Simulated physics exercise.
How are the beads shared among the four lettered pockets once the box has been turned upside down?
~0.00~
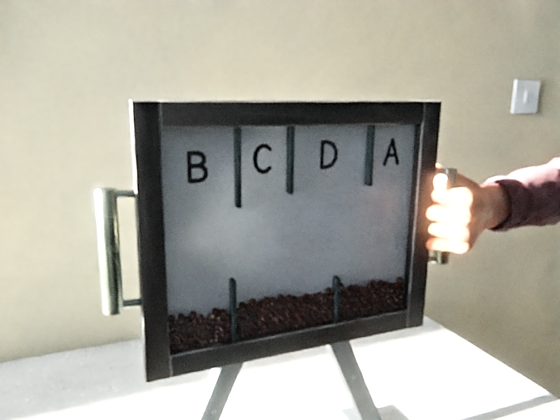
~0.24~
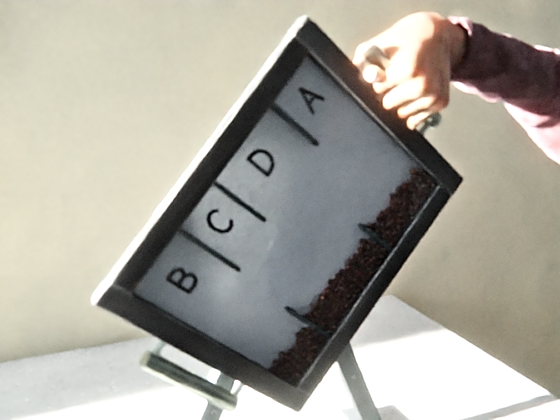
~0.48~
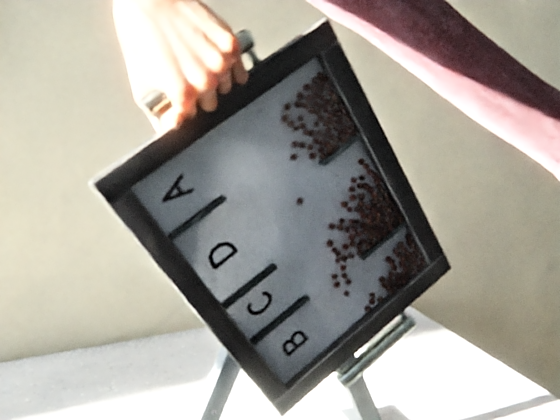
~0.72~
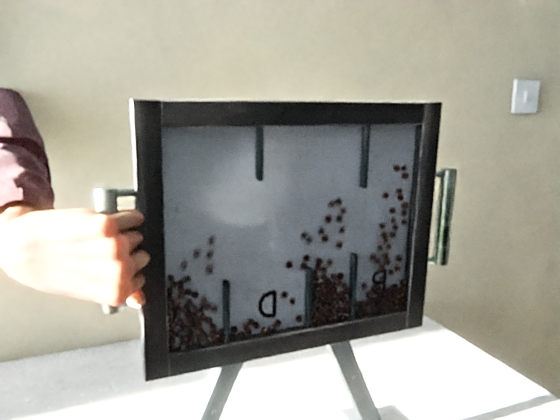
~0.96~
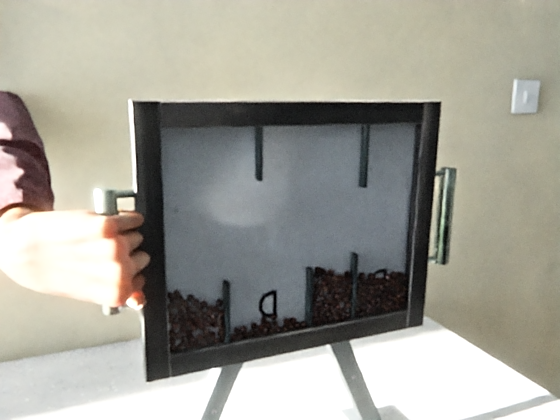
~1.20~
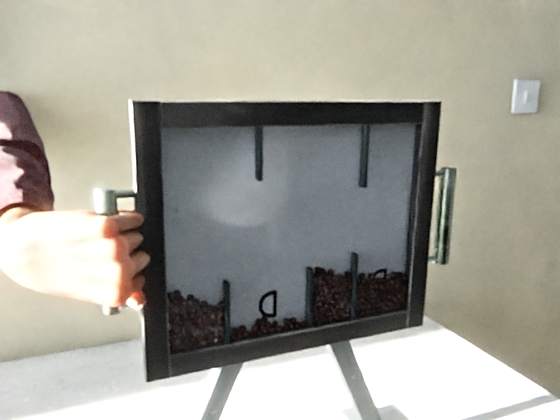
Pockets A, B and C each end up with a good share of the beads, while pocket D gets only a small heap.
